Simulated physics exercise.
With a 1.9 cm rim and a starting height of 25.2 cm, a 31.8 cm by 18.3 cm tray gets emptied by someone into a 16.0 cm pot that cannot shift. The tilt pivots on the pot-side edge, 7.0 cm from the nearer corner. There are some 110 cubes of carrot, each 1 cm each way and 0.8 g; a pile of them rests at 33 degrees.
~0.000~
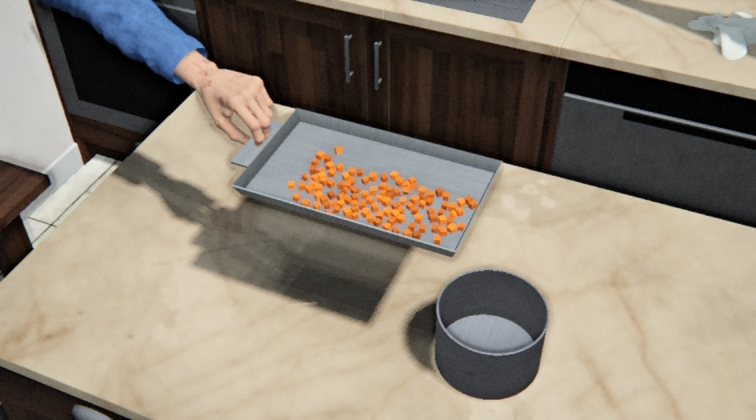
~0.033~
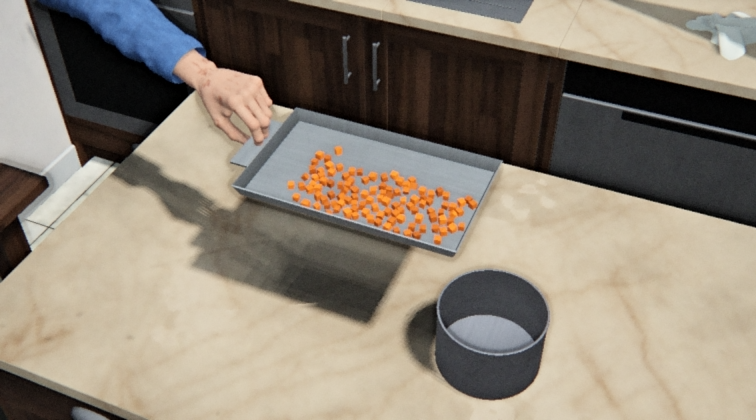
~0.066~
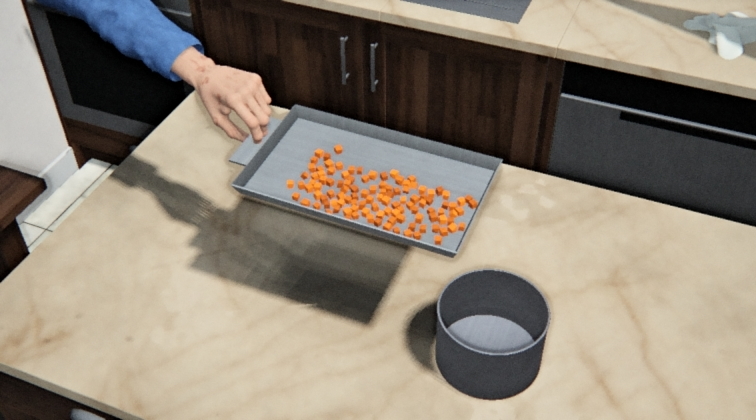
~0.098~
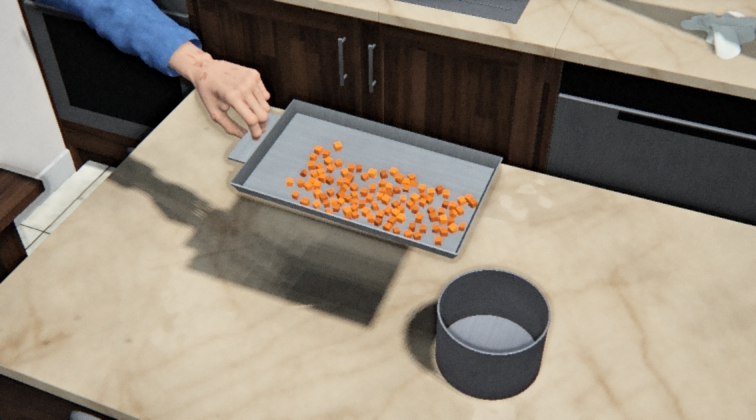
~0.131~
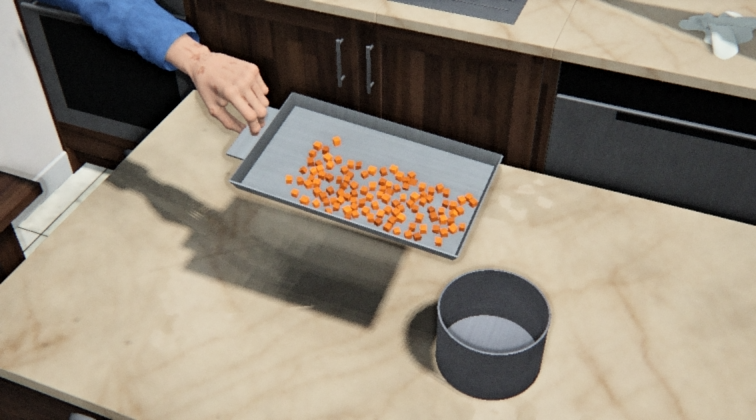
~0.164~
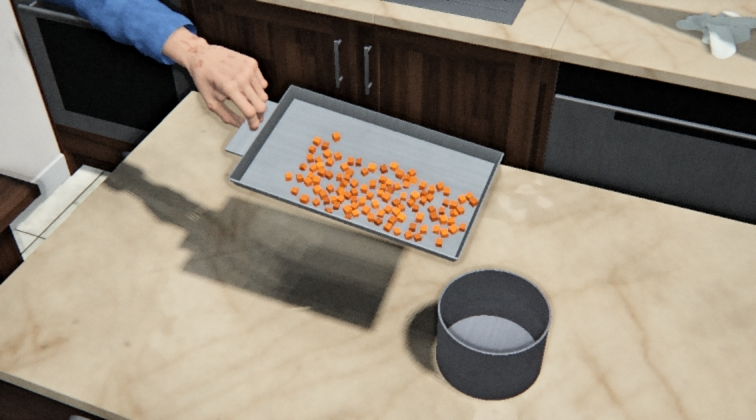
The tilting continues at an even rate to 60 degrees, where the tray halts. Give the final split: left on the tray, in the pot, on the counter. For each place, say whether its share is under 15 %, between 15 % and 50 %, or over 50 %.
Left on the tray: The dominant fraction, pot: A small fraction, counter: A middling fraction.
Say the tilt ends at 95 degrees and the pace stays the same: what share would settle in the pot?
Estimated share: About 40 %.
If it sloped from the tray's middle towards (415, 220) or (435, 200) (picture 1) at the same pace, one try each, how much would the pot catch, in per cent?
Estimate: Some 35 % and some 35 % respectively.
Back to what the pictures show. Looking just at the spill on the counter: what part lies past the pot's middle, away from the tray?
That works out to about 50 percent.
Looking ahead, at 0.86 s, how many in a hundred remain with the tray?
Of the load, some 80 percent.
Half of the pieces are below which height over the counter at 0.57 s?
The halfway mark is near 28 cm.
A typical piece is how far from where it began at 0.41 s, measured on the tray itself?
Displacement on the tray: Roughly 0 cm.
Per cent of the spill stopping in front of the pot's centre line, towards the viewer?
Share: Roughly 100 %.
Then, at 0.41 s, tilt 36 degrees; the tray holds 100 %, the pot 0 %.
After 0.57 s, tilt 52 degrees; the tray holds 100 %, the pot 0 %.
Then, at 0.86 s, tilt 60 degrees; the tray holds 80 %, the pot 5 %.
By 2.5 s all is still; tray 65 %, pot 5 %, counter 30 %.
